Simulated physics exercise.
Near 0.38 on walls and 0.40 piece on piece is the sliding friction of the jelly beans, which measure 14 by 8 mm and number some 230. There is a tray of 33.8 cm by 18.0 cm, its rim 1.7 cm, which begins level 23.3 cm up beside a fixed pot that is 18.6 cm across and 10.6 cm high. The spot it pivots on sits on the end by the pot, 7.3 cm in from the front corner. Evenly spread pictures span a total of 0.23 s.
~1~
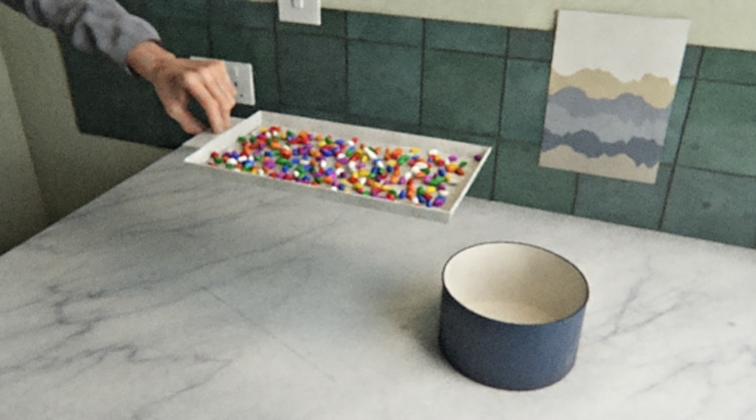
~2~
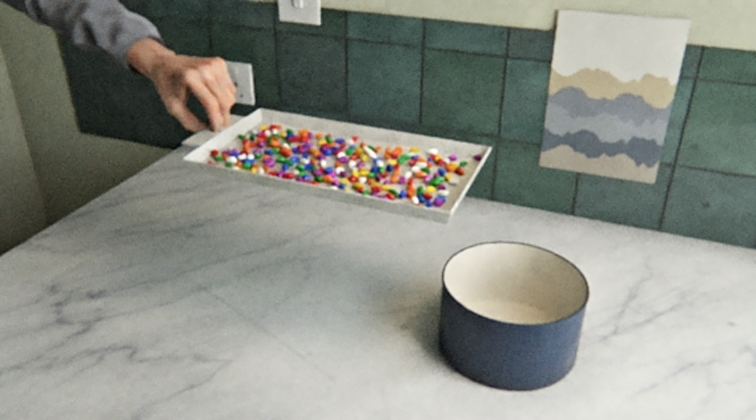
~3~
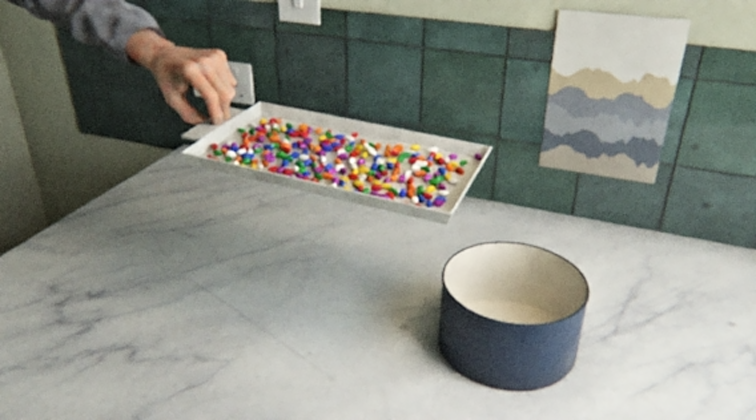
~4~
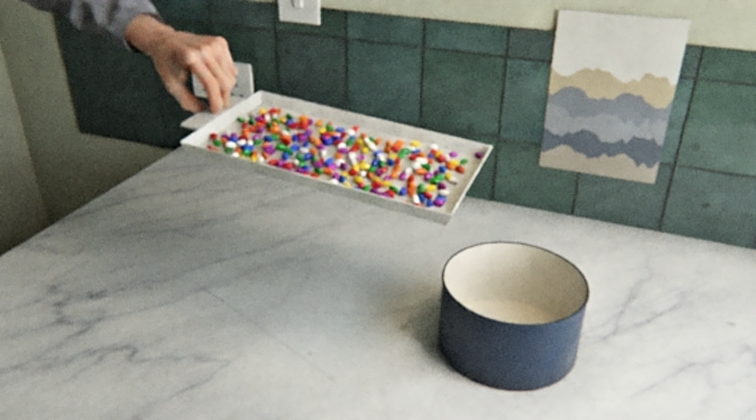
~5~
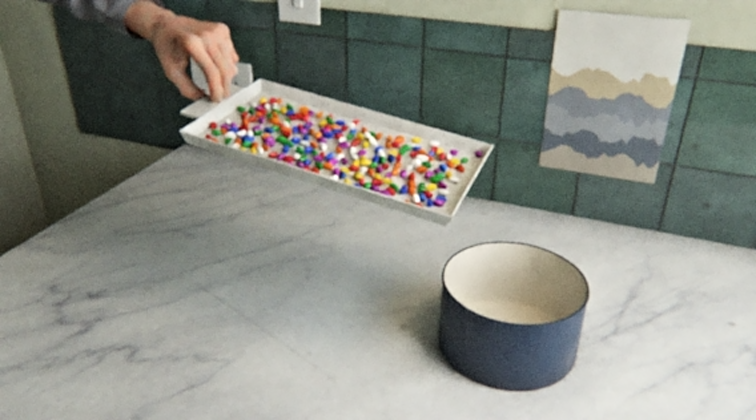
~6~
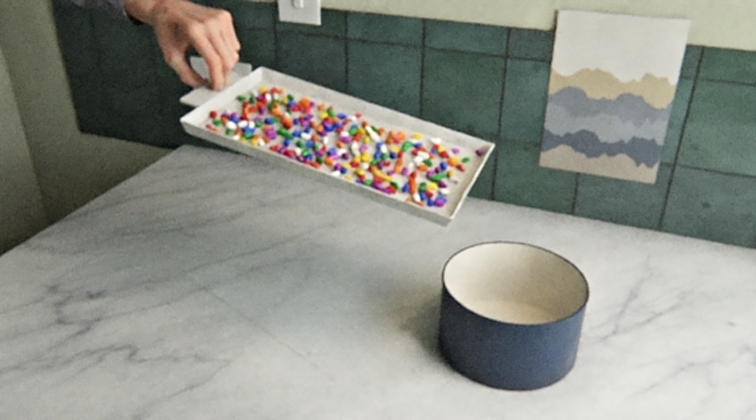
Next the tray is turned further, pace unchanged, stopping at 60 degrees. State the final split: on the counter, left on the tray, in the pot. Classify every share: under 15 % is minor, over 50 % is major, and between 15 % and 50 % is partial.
Counter: Partial, tray: Partial, pot: Partial.
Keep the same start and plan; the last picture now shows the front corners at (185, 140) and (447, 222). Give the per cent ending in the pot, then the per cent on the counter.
Pot 0, counter 65.
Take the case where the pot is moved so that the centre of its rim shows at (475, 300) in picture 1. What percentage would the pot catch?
Estimate: ~ 50 %.
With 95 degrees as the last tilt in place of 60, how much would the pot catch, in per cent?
Roughly 45 percent.
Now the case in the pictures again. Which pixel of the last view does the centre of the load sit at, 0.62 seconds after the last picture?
Approximately (441, 177) in the last picture.
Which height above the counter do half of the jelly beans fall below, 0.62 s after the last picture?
I'd say near 26 cm.
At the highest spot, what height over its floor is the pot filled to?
It gets to about 1.0 cm.
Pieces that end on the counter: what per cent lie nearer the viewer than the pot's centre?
Estimate: Close to 100 per cent of the pieces.
Then, 0.37 s after the last picture, tilt 35 degrees; the tray holds 100 %, the pot 0 %.
Then, 0.62 s after the last picture, tilt 51 degrees; the tray holds 100 %, the pot 0 %.
Then, 0.98 s after the last picture, tilt 60 degrees; the tray holds 45 %, the pot 20 %.
In the end, counter 40 %, tray 40 %, pot 25 %.
